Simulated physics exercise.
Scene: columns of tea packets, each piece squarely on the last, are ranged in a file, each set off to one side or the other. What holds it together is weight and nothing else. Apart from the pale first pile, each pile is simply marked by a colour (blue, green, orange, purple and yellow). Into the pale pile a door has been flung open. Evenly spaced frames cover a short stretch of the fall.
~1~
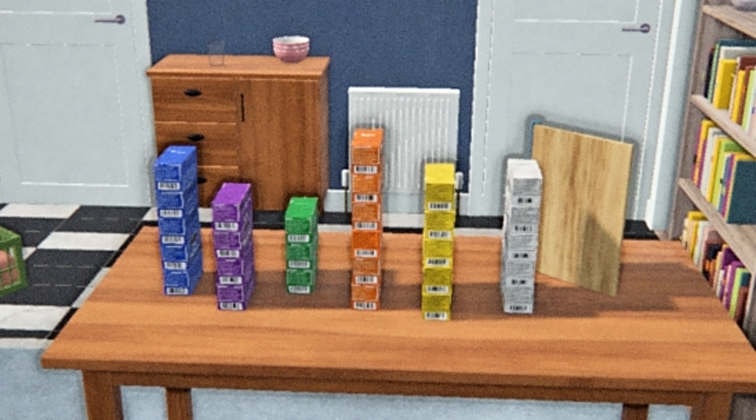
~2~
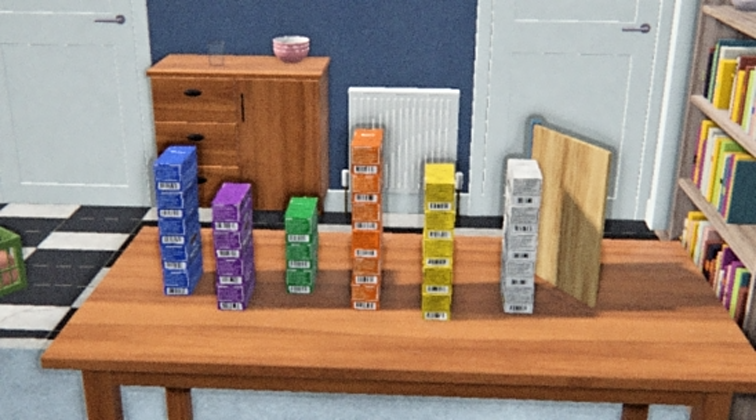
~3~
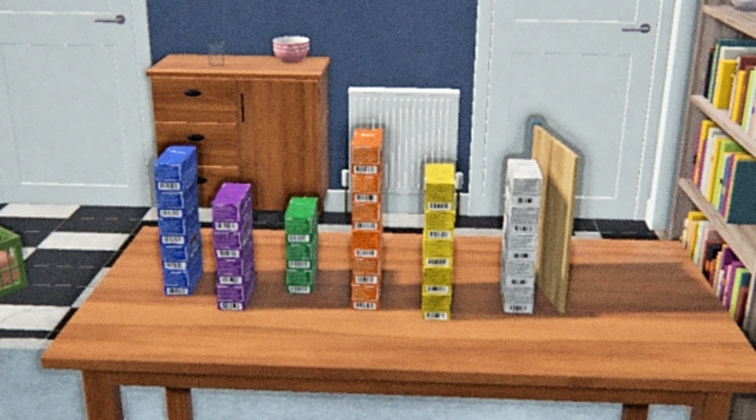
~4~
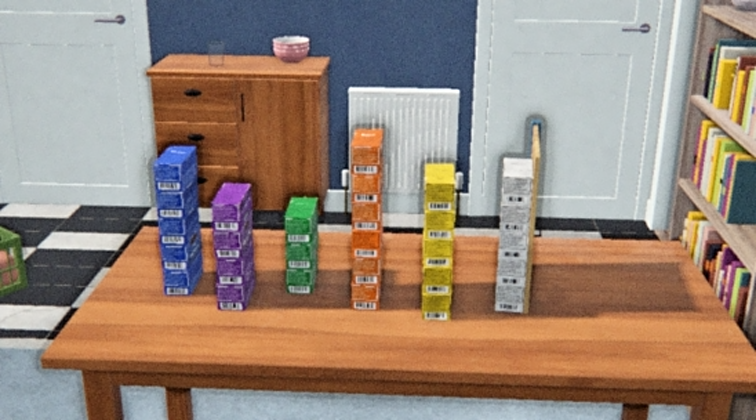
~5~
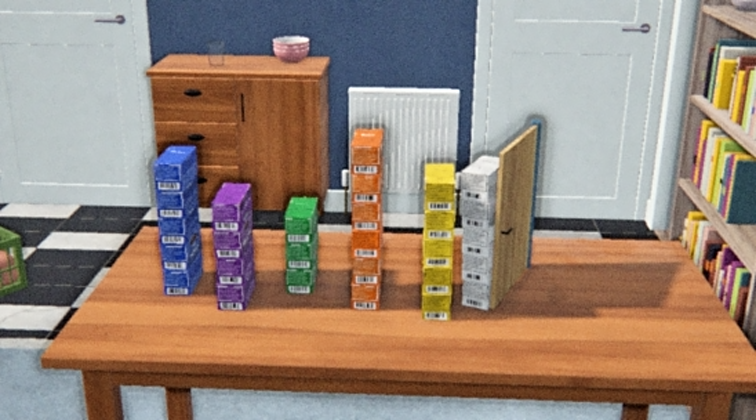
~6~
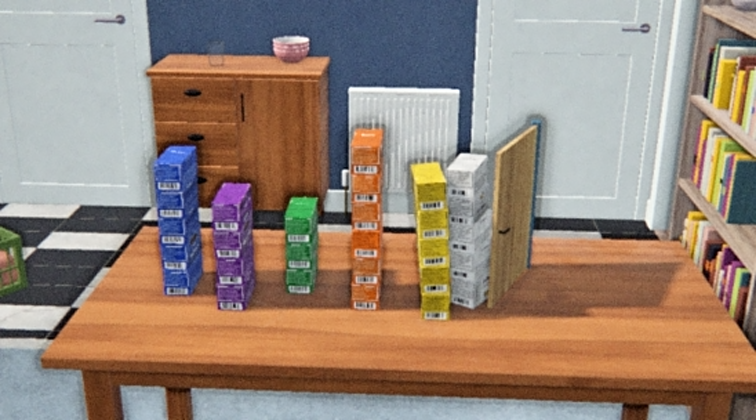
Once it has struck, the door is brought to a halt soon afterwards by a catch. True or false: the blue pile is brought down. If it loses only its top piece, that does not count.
True, it is brought down.
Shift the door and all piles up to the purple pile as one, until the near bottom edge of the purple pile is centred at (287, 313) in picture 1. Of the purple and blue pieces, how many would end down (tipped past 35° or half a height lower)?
Per colour, the numbers are purple 4 and blue 4.
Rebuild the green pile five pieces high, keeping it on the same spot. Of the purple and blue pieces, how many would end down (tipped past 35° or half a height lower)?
Tally: Purple = 4; blue = 5.
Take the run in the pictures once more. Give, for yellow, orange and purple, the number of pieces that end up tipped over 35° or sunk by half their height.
Tally: Yellow = 4, orange = 6, purple = 4.
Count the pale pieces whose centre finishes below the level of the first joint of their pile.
Tally at the end: 4.
Soon, 4 of the pale pile down; none of the 5 blue packets down (0 of 23 in all colours); top blue packet unmoved; top yellow packet tipped clearly.
A while on, 4 of the pale pile down; none of the 5 blue packets down (9 of 23 in all colours); top blue packet unmoved; top orange packet tipped steeply, about its own height lower.
Towards the end, 4 of the pale pile down; 5 of the 5 blue packets down (22 of 23 in all colours); top blue packet tipped well over, half its height lower; top orange packet on its side.
Then, 4 of the pale pile down; 5 of the 5 blue packets down (22 of 23 in all colours); top blue packet tipped steeply, some 14 heights lower; top yellow packet on its side.
Finally, 4 of the pale pile down; 5 of the 5 blue packets down (22 of 23 in all colours); top blue packet some 15 heights lower; top purple packet upside down.
